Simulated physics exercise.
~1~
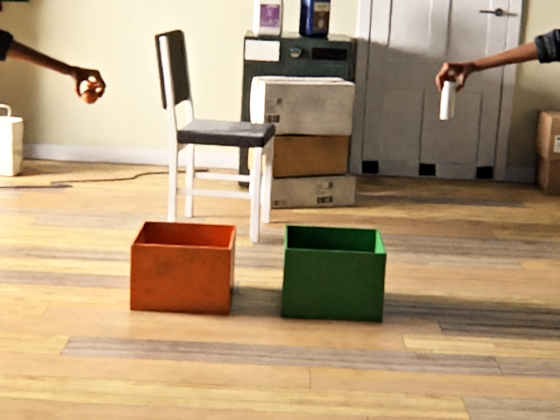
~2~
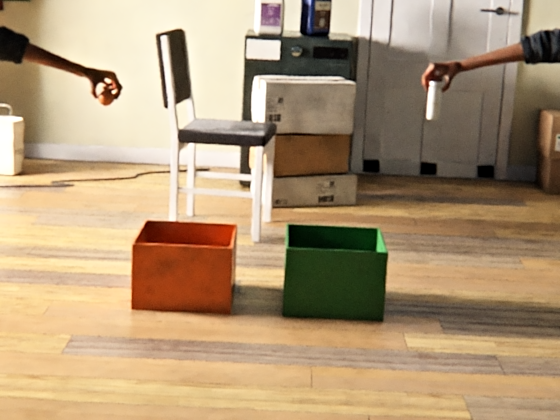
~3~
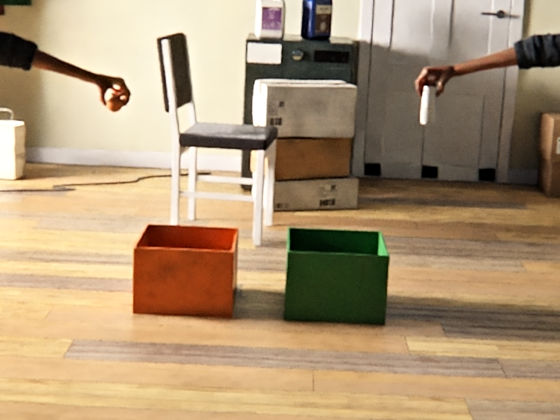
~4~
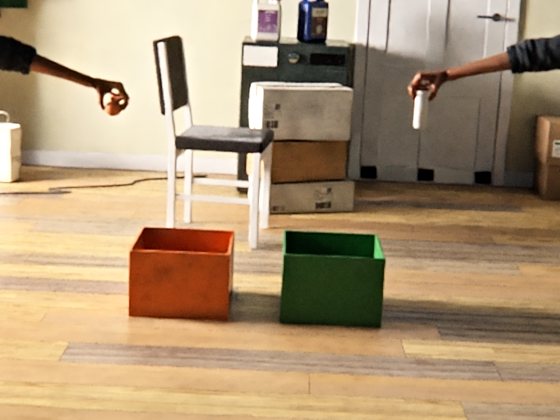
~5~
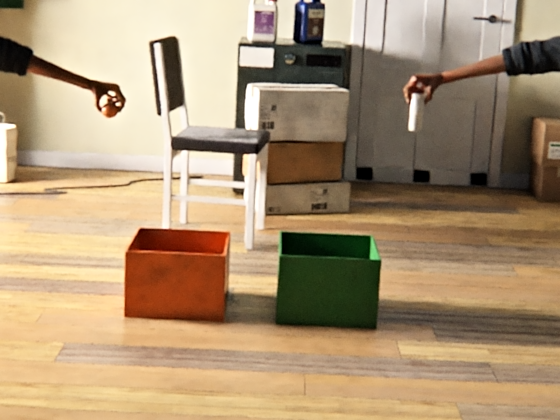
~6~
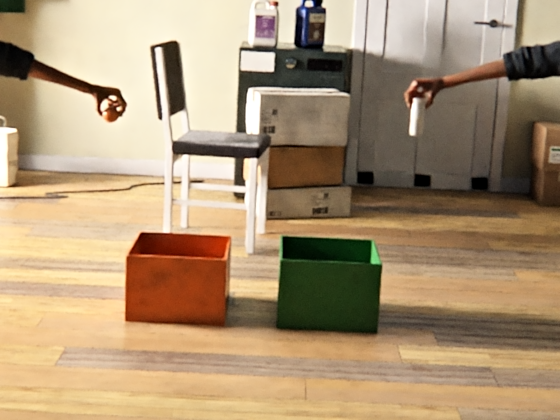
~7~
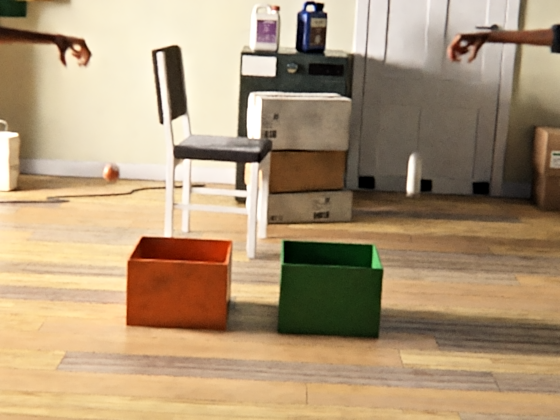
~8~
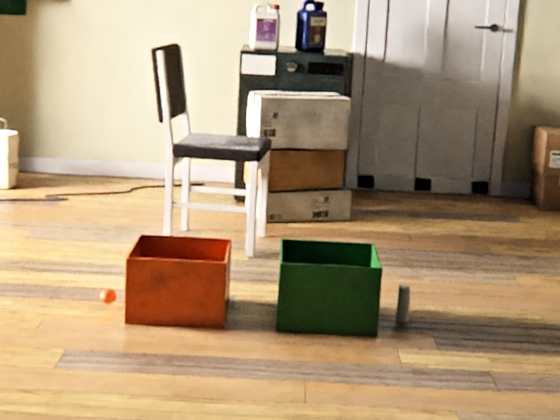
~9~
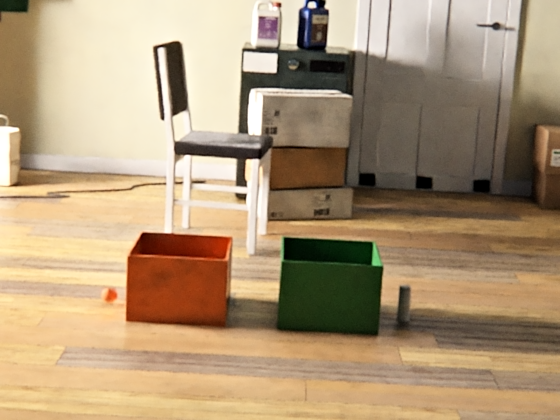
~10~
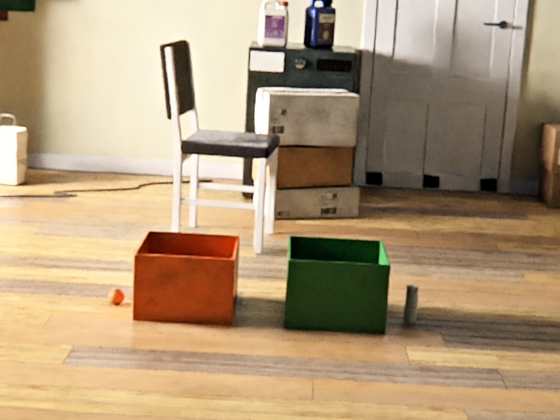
The footage shows two hands moving inward above an orange box and a green box, one holding an orange tomato, the other a white shaker, then letting go and drawing back as both items drop outside the boxes and rest on the wooden floor beside them.
